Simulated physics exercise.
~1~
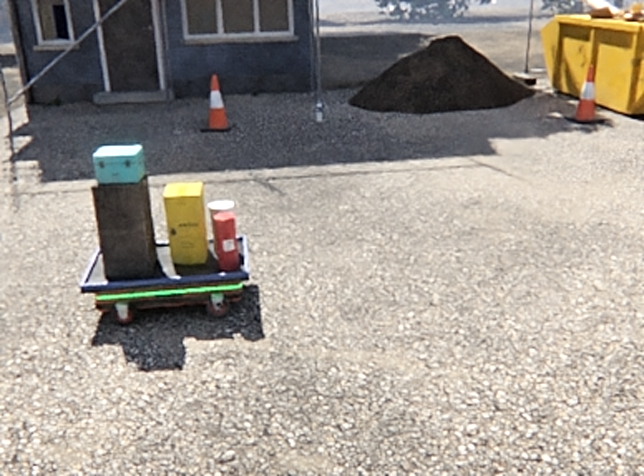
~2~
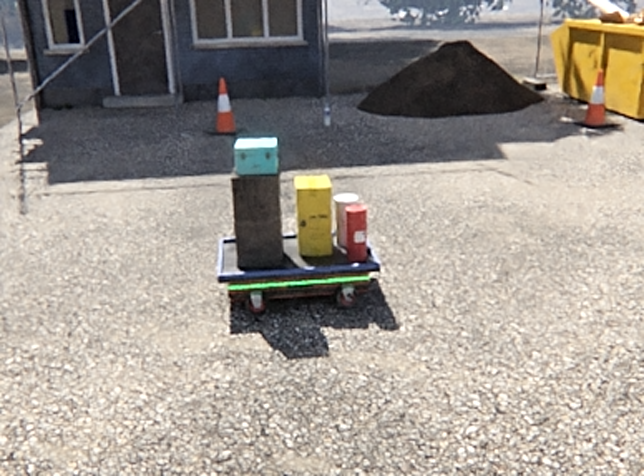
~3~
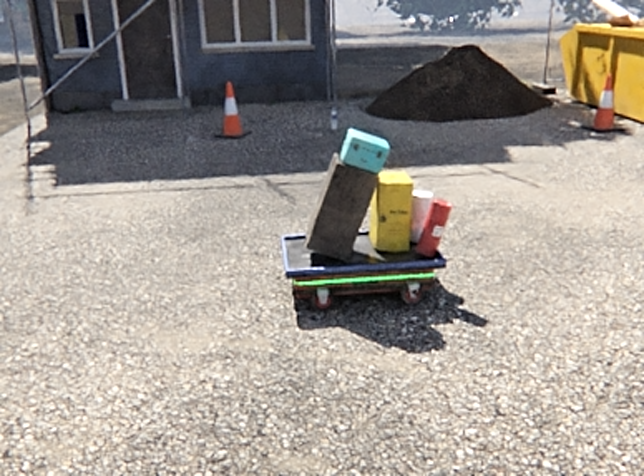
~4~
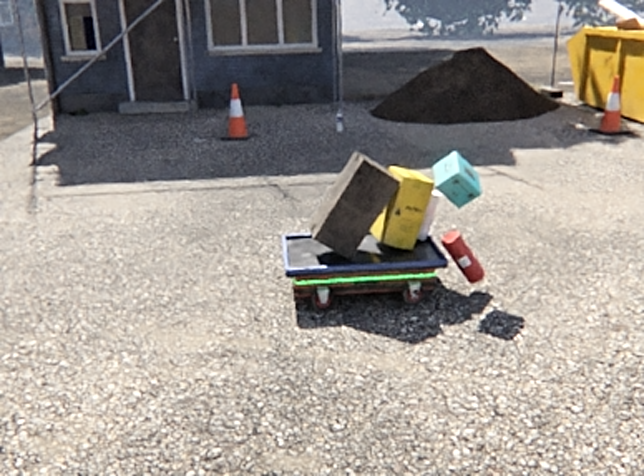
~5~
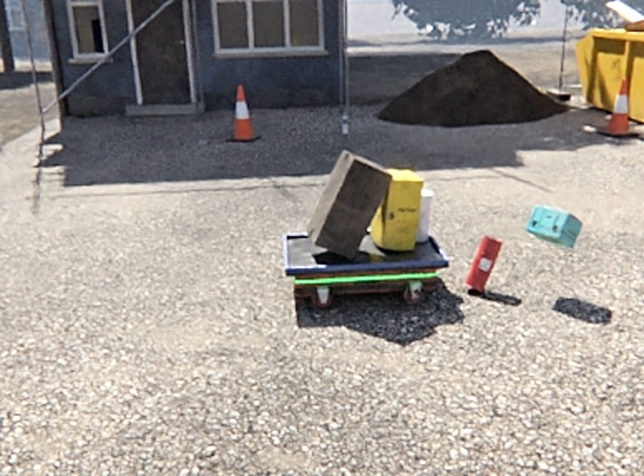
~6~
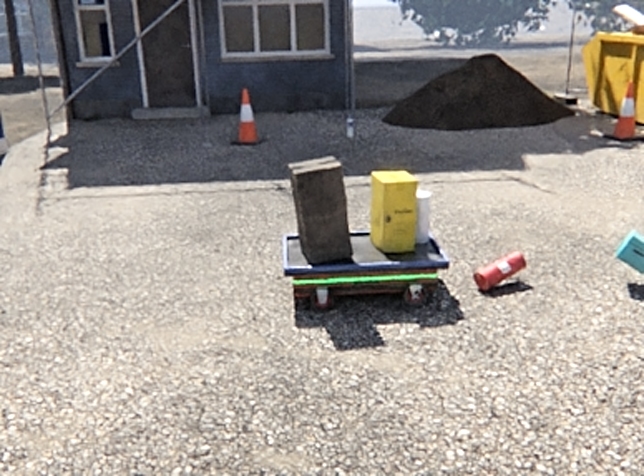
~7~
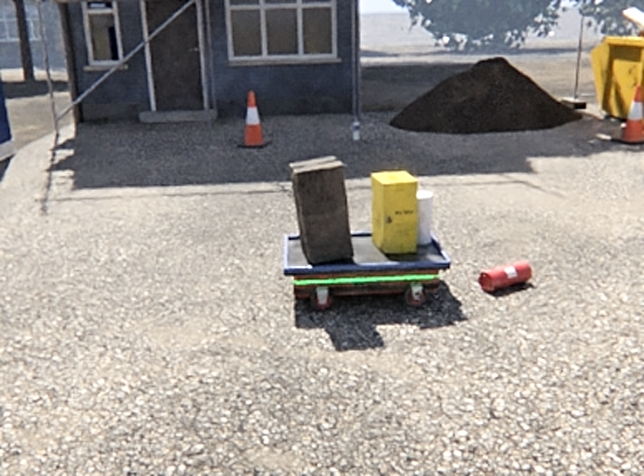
A cart rolls right and stops sharply, tipping a turquoise toolbox and red canister off.
